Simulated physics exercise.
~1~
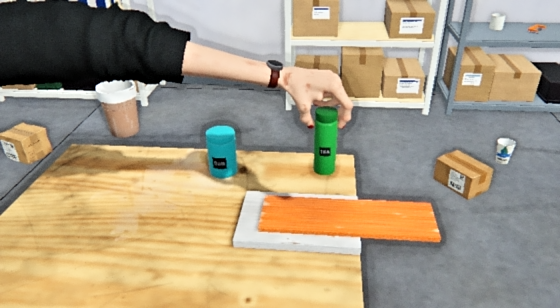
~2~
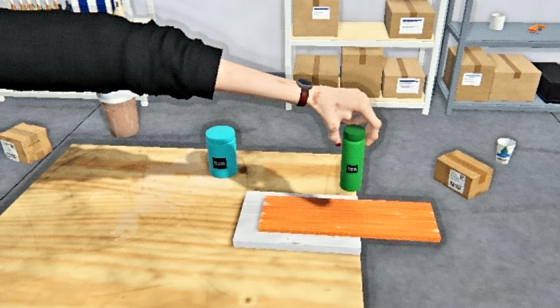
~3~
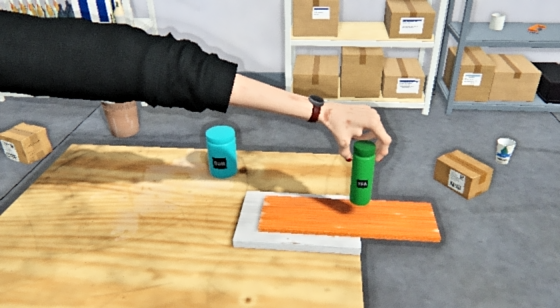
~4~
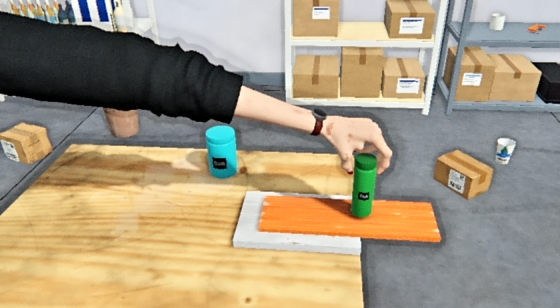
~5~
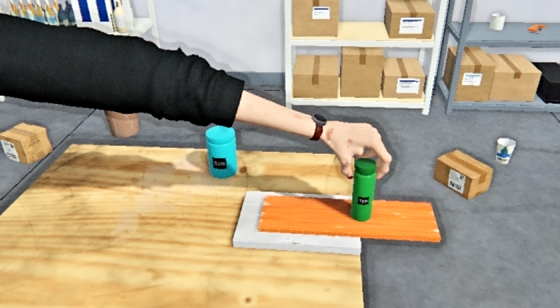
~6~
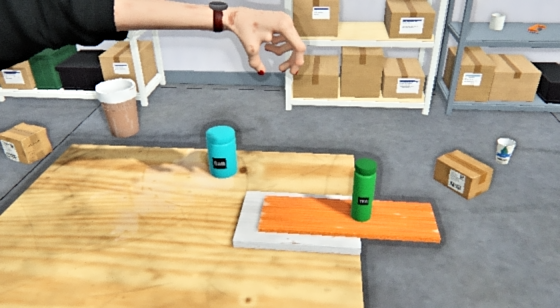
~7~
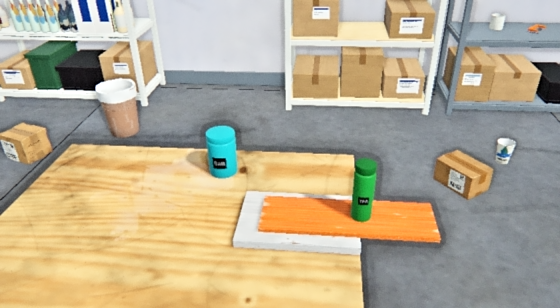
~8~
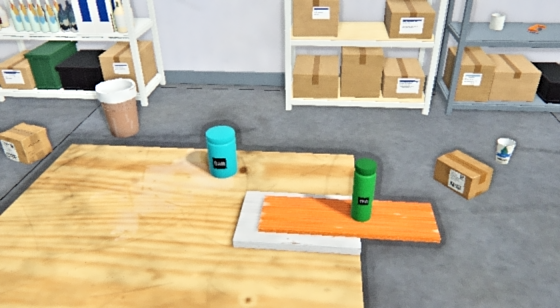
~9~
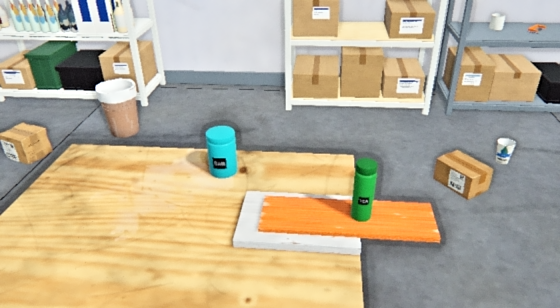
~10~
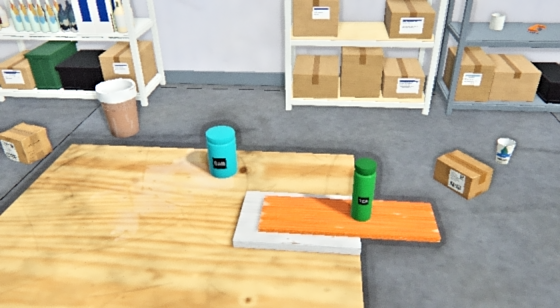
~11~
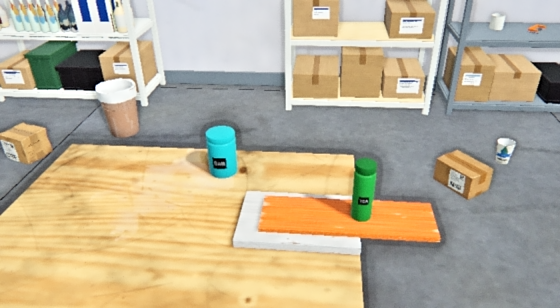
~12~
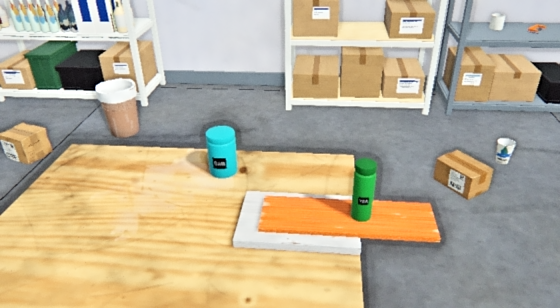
A hand sets a green shaker on the overhanging orange plank, withdraws, and everything stays put.
